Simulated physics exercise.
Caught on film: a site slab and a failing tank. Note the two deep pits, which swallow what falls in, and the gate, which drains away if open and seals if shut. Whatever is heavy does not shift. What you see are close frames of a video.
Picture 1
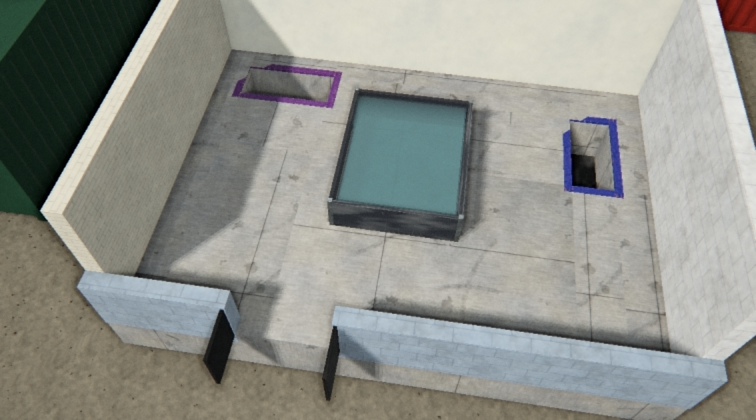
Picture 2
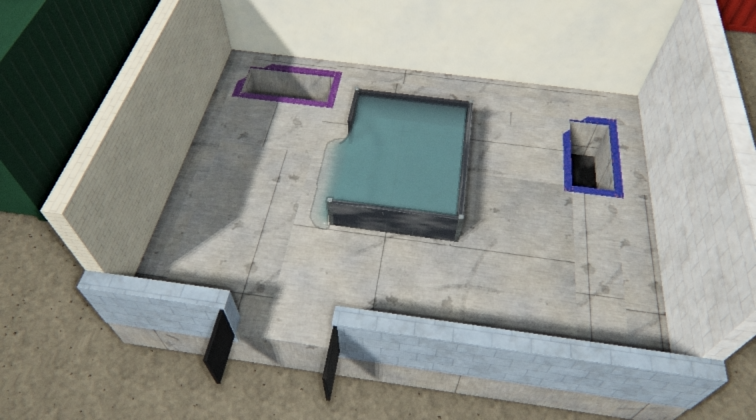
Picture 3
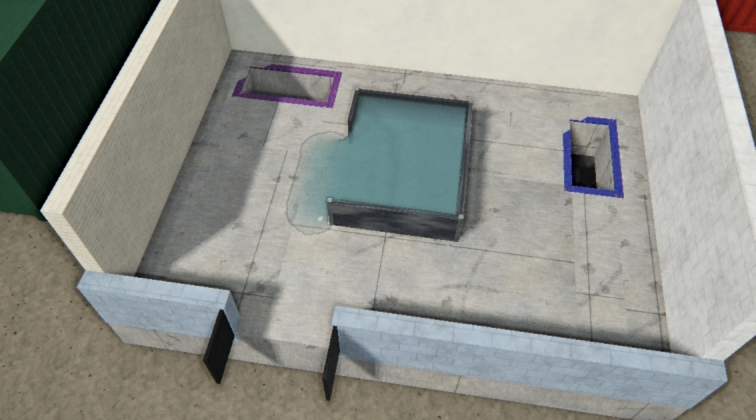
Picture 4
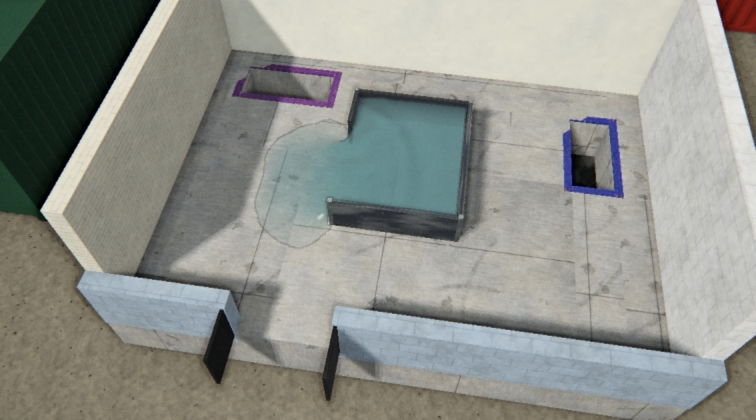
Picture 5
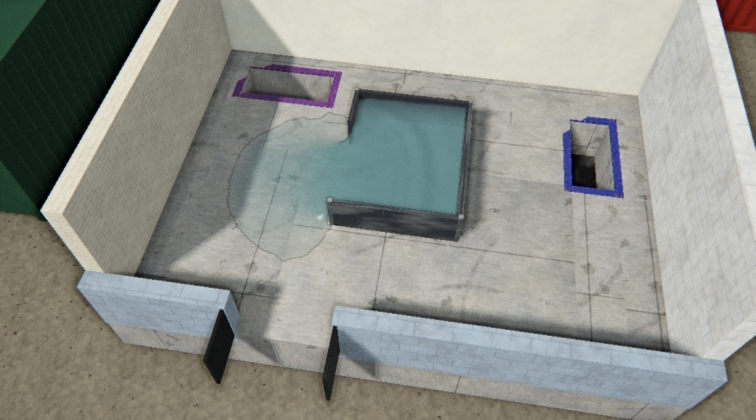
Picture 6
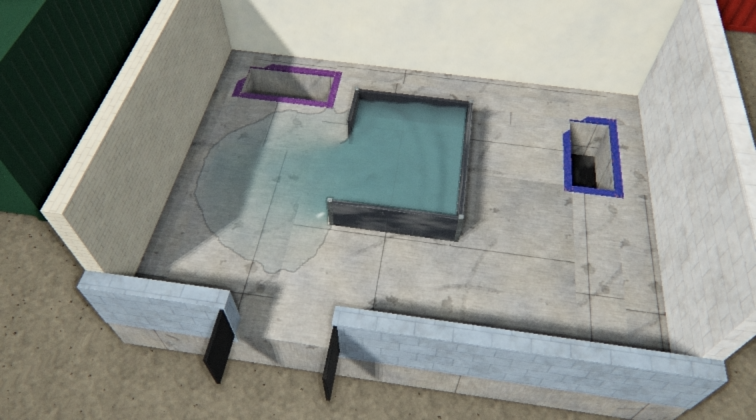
We see a dark-framed tank of still, blue-green water on a walled concrete slab with two outlined pits; then its left side opens and water pours out, spreading leftward across the floor in a widening, rounded sheet.
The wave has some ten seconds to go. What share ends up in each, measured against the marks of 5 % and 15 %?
As I see it, the gate claims an in-between share - five to fifteen per cent; the blue pit claims a light share - short of five per cent; the purple pit claims a heavy share - exceeding fifteen per cent.
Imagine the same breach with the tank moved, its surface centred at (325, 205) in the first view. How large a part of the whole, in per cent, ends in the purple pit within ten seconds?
Share for the purple pit - 35 in a hundred.
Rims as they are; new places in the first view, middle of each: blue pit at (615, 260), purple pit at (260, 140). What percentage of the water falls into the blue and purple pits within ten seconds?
Blue has 6 parts of a hundred and purple has 45.
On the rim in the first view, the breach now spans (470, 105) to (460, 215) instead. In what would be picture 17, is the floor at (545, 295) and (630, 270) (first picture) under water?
First point: Inundated; second point: Inundated.
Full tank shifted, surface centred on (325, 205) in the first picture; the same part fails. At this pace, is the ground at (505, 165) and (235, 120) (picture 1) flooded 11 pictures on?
Result, points in order: Unwetted; inundated.
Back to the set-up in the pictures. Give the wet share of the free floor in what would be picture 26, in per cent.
Some 35 per cent.
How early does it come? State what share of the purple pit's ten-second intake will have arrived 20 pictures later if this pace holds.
I'd say some 20 per cent.
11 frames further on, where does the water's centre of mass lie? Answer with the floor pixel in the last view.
I'd mark it close to (307, 181).
A moment on, water covers 25 % of the floor; the gate 0 %, the blue pit 0 %, the purple pit 0 %.
Next, water covers 30 % of the floor; the gate 0 %, the blue pit 0 %, the purple pit 1 %.
Then, water covers 35 % of the floor; the gate 1 %, the blue pit 0 %, the purple pit 6 %.
Later, water covers 60 % of the floor; the gate 4 %, the blue pit 0 %, the purple pit 18 %.
In the end, water covers 75 % of the floor; the gate 9 %, the blue pit 1 %, the purple pit 29 %.
